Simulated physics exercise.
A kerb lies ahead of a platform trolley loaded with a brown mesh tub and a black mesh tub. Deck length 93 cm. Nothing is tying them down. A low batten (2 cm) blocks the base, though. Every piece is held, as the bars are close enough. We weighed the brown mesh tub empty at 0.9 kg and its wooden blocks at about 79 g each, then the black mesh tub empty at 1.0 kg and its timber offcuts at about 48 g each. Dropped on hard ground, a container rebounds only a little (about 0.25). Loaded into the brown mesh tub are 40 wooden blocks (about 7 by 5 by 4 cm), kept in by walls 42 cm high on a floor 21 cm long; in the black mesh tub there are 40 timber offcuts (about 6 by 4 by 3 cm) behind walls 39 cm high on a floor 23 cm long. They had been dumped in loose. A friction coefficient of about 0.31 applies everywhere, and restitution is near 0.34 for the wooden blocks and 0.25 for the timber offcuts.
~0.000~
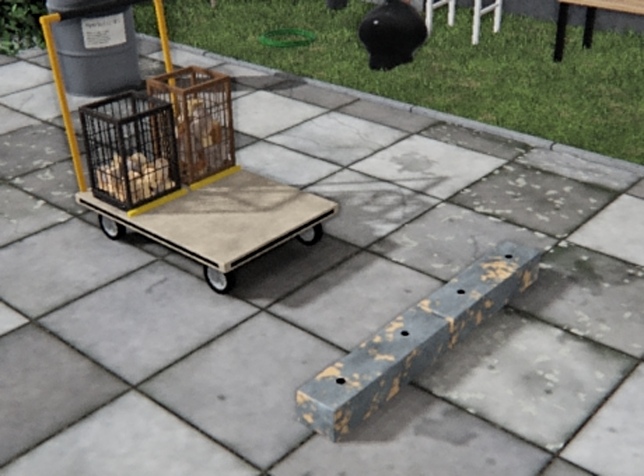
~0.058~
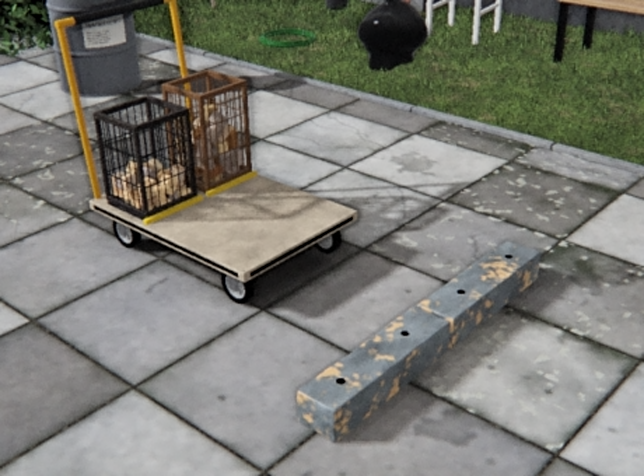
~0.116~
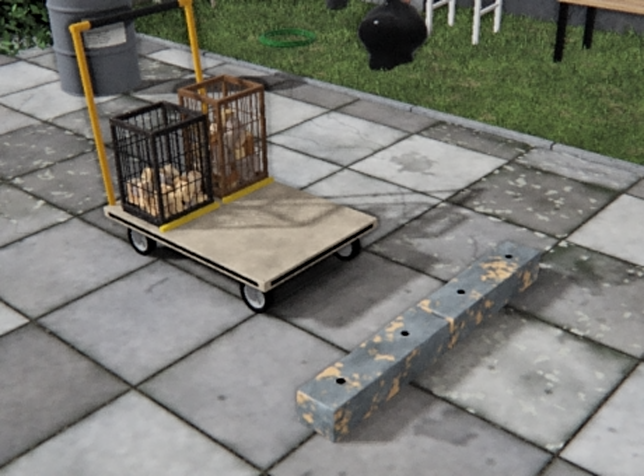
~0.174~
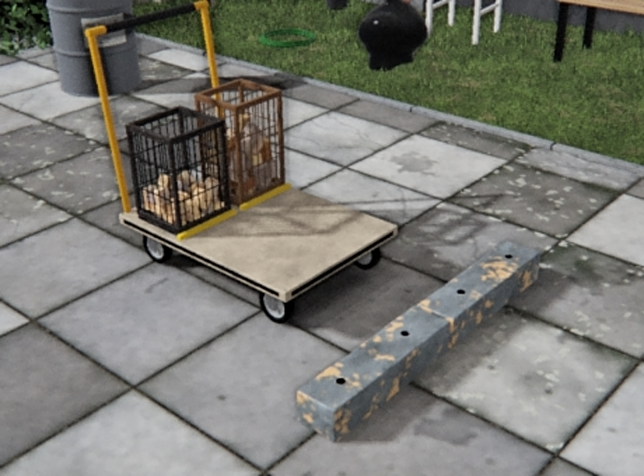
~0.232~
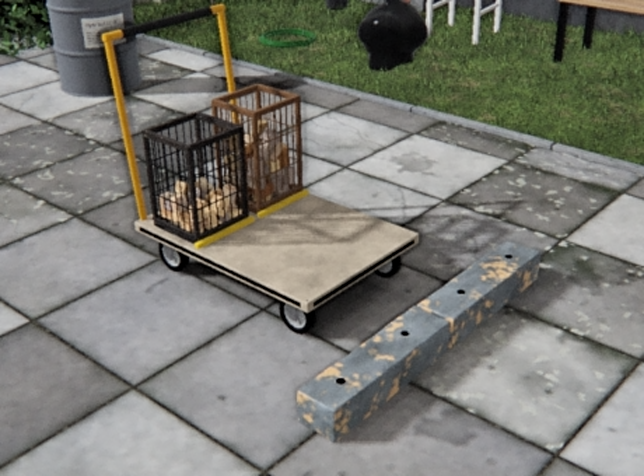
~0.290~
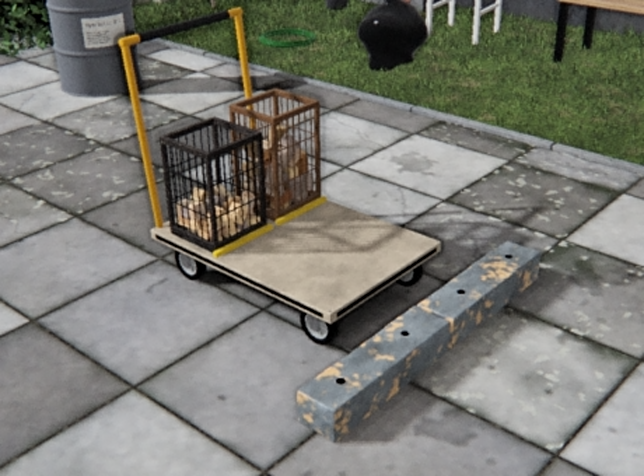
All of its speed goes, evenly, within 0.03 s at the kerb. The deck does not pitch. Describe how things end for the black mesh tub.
Still standing.
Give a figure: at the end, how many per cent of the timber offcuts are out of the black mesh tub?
That comes to around 0 per cent.
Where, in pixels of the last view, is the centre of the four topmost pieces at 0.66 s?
I'd put it somewhere around (342, 161).
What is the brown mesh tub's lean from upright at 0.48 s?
20°.
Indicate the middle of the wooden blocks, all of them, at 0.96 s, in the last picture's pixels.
At about (353, 207) in pixels.
After 0.36 s, the stop begins.
After 0.48 s, the brown mesh tub leans 22° with 0 of 40 out and the black mesh tub leans 12° with 0 of 40 out.
After 0.66 s, the brown mesh tub leans 48° with 0 of 40 out and the black mesh tub is upright with 0 of 40 out.
After 0.96 s, the brown mesh tub is down with 0 of 40 out and the black mesh tub is upright with 0 of 40 out.
Final count (at 1.72 s), the brown mesh tub is down with 5 of 40 out and the black mesh tub is upright with 0 of 40 out. Greatest lean of the black mesh tub, 12°.
